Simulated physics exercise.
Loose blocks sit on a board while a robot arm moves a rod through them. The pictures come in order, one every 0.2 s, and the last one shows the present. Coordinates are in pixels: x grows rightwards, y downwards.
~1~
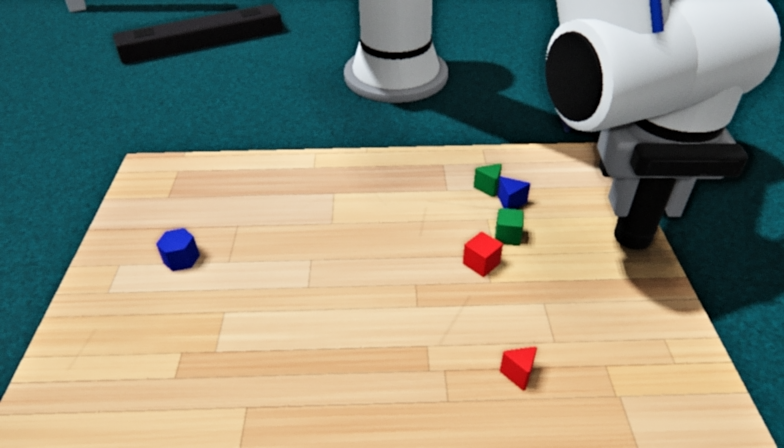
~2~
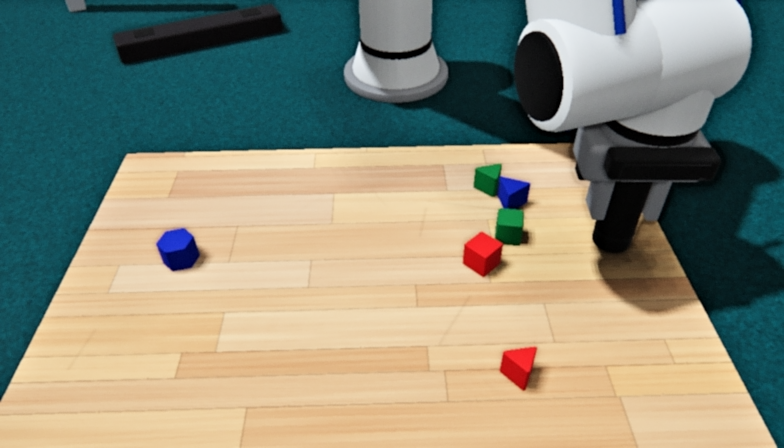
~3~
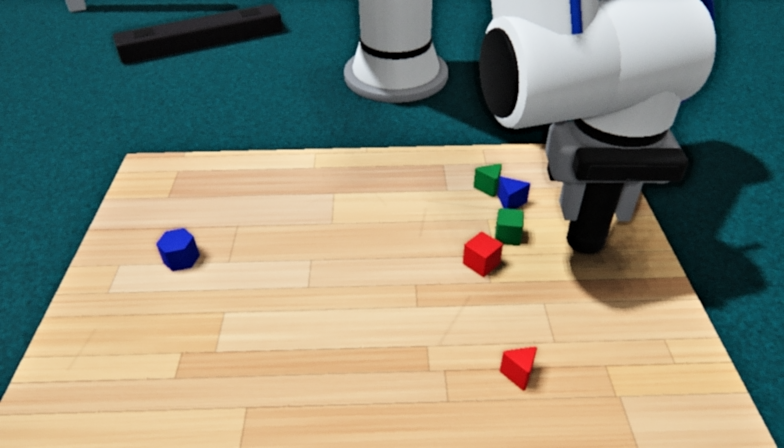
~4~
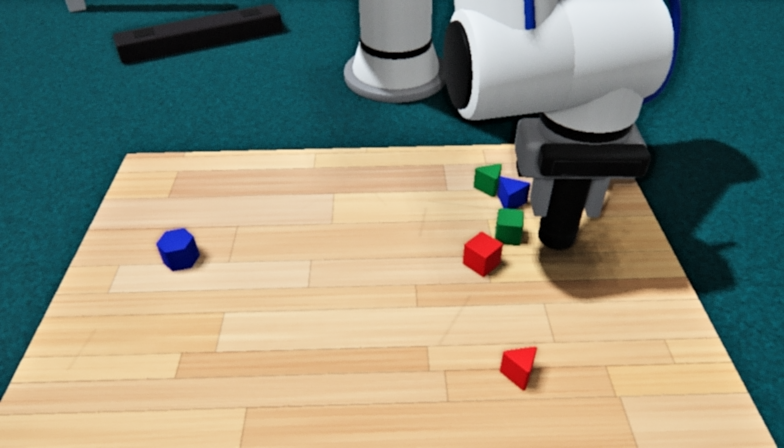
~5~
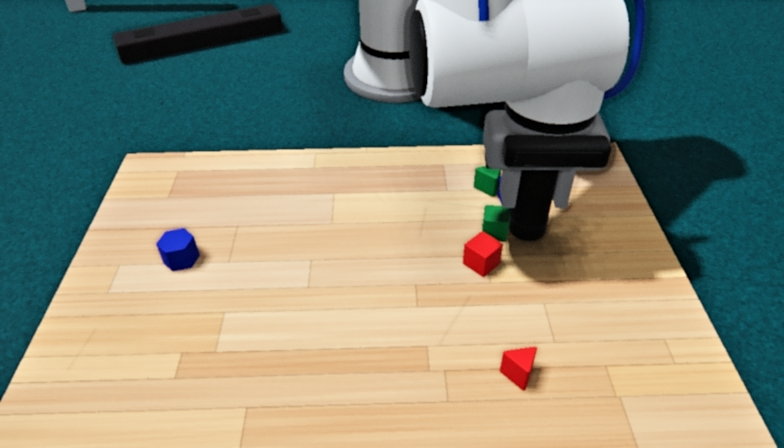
Robot arm sweeping a black rod leftward across a wooden board, nudging a green block left beside a red cube.
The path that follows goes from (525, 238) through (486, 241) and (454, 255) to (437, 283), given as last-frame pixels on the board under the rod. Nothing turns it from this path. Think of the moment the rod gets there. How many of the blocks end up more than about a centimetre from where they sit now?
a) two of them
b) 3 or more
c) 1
It's a.
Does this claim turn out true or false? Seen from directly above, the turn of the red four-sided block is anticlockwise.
The claim holds.
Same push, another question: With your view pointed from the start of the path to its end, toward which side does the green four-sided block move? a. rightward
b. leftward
That would be a.
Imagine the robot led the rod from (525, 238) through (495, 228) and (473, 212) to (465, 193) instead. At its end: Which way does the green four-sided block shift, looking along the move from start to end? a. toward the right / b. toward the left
b (toward the left)
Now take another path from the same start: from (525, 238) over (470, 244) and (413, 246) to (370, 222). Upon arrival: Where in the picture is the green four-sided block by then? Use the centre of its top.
So, by the moment the path ends, you'll find the top centre of the green four-sided block at (448, 205).
What follows on the original path. One third of the way, rod at (487, 232); green four-sided block at (461, 208), turned 40° clockwise.
Two thirds of the way, rod at (454, 247); red four-sided block at (472, 258), turned 80° anticlockwise; green four-sided block at (454, 207), turned 50° clockwise.
At the end, rod at (438, 274); red four-sided block at (475, 267), turned 110° anticlockwise; green four-sided block at (454, 207), turned 50° clockwise; blue three-sided block not moved.
